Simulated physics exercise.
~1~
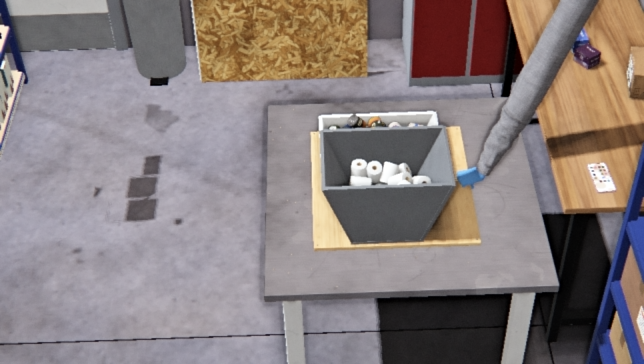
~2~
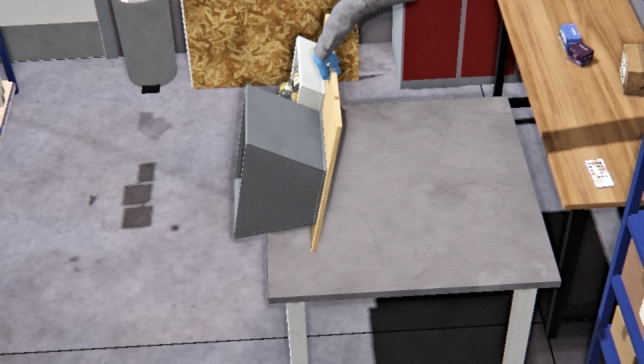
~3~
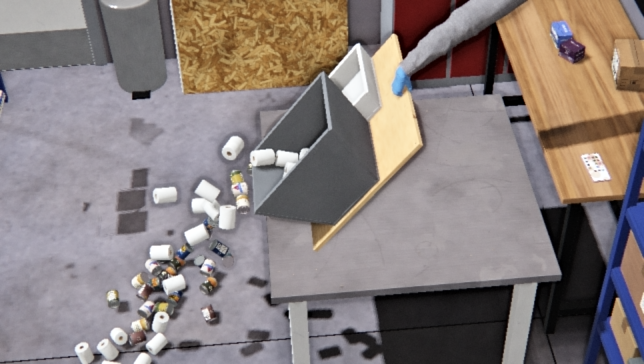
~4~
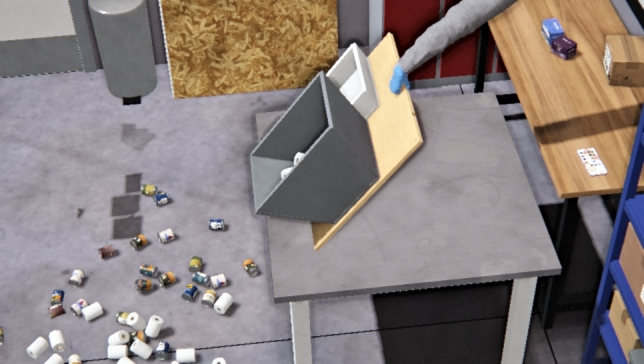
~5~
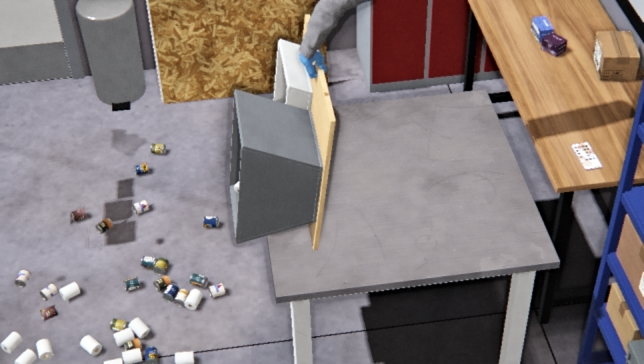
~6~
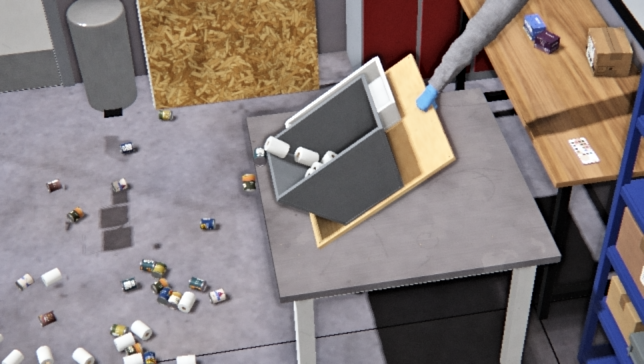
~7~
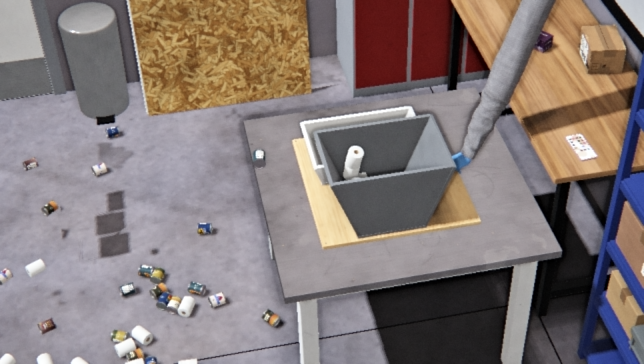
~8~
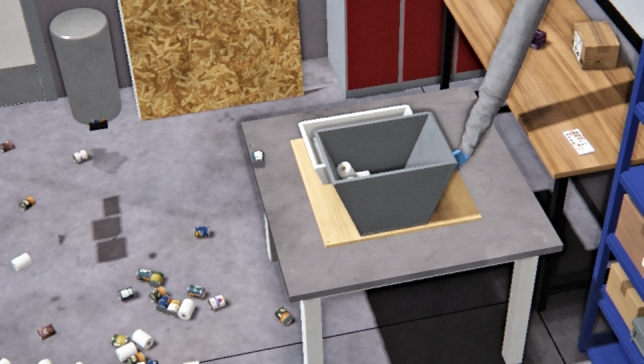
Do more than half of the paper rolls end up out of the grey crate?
Yes, more than half of the paper rolls leave the grey crate. They spill off to the left when the board is tipped, and only a minority stay inside.
